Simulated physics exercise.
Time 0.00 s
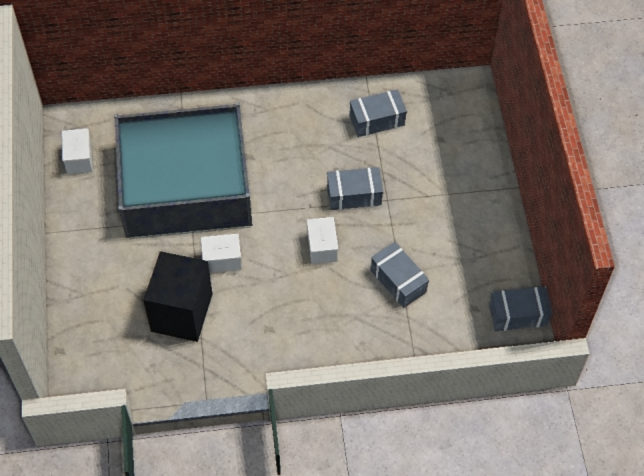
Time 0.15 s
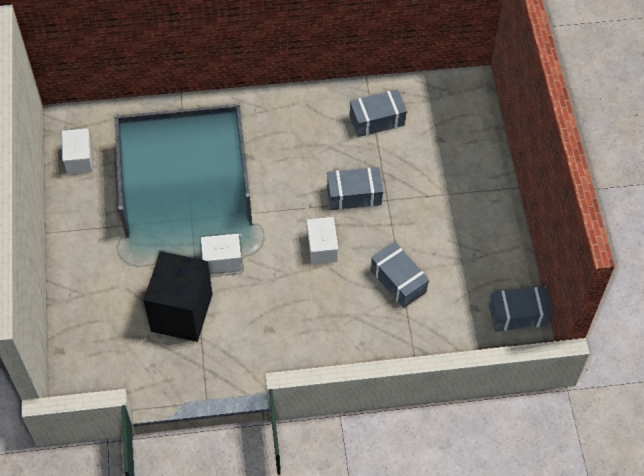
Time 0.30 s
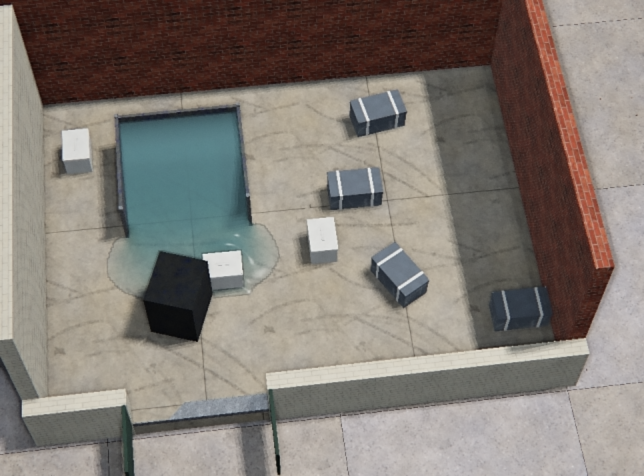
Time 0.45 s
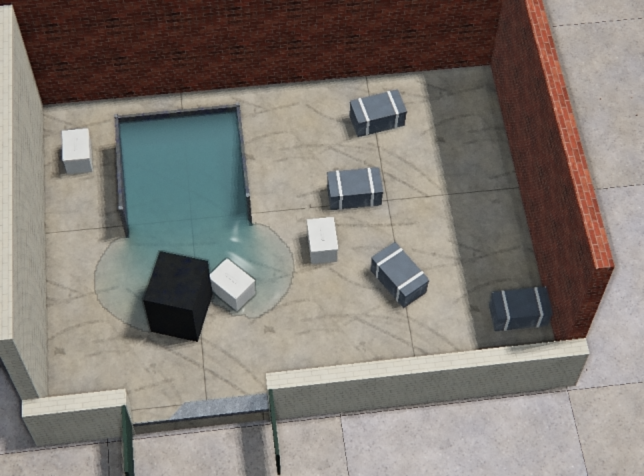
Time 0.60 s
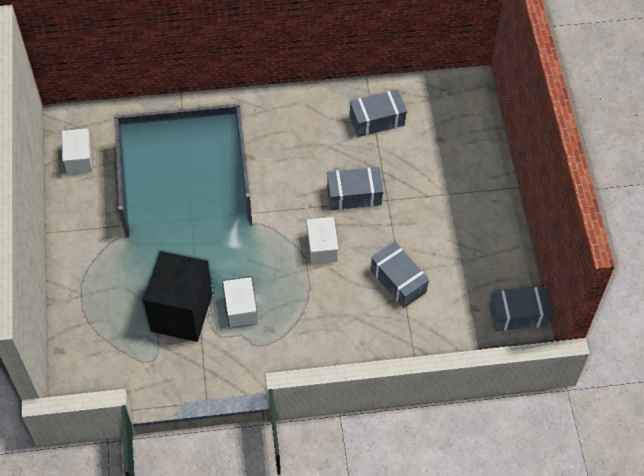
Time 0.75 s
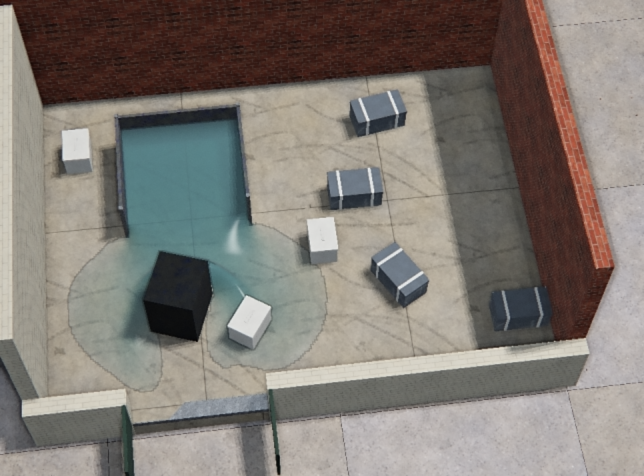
In this clip, water pours from the near side of a tank in a walled yard and spreads around a large black block, pushing one white chest toward the near wall, turning it, while the other objects stay still.
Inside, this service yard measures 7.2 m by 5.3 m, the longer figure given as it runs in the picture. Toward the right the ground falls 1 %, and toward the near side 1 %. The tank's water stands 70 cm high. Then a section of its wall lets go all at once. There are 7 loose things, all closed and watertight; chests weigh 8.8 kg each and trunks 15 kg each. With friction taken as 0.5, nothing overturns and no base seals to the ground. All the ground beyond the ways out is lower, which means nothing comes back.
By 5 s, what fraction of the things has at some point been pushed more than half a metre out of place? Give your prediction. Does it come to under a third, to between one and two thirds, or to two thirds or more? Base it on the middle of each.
Between one and two thirds.
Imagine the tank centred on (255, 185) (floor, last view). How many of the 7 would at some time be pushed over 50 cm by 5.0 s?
In that case the number is 4.
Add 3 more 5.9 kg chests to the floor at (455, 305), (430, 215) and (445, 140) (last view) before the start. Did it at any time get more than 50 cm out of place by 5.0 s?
One after another they come out above it, inside the limit, inside the limit.
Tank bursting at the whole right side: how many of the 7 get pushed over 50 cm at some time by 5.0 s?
Then 5 of them would.
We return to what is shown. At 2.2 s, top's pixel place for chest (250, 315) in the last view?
Somewhere near (257, 368) in the last view.
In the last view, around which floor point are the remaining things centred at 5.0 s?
Close to pixel (341, 191).
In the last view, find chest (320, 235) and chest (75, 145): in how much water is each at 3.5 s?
I'd estimate 3 cm for the first and 1 cm for the second.
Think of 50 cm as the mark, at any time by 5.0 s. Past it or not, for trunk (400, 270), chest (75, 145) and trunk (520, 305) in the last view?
Well, in that order it's topping it, not reaching it, topping it.
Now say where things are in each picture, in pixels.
In the first picture, a chest at (221, 247), on the bottom; a chest at (75, 144) rests on the ground; 2.8 m2 under water; 0 of 7 have shifted.
In the second picture, a chest at (221, 247) rests on the ground; a chest at (75, 144) rests on the ground; 3.8 m2 under water; 0 of 7 have shifted.
In the third picture, a chest at (223, 264) rests on the ground, 31 cm from its start; a chest at (75, 144), on the bottom; 5.1 m2 under water; 1 of 7 have shifted.
In the fourth picture, a chest at (231, 279) rests on the ground, 57 cm from its start; a chest at (75, 144), on the bottom; water covers 6.3 m2; 1 of 7 have shifted.
In the fifth picture, a chest at (240, 296) rests on the ground, 89 cm from its start; a chest at (75, 144) rests on the ground; water covers 7.7 m2; 1 of 7 have shifted.
In the sixth picture, a chest at (249, 316) rests on the ground, 124 cm from its start; a chest at (75, 144), on the bottom; 9.4 m2 under water; 1 of 7 have shifted.
After 1.1 s 1 of 7 are over 50 cm from their spots; 1 afloat.
After 2.2 s 1 of 7 are over 50 cm from their spots; 0 afloat.
After 3.5 s 4 of 7 are over 50 cm from their spots; 0 afloat.
After 5.0 s 4 of 7 are over 50 cm from their spots, and 4 have been at some point; 0 afloat.
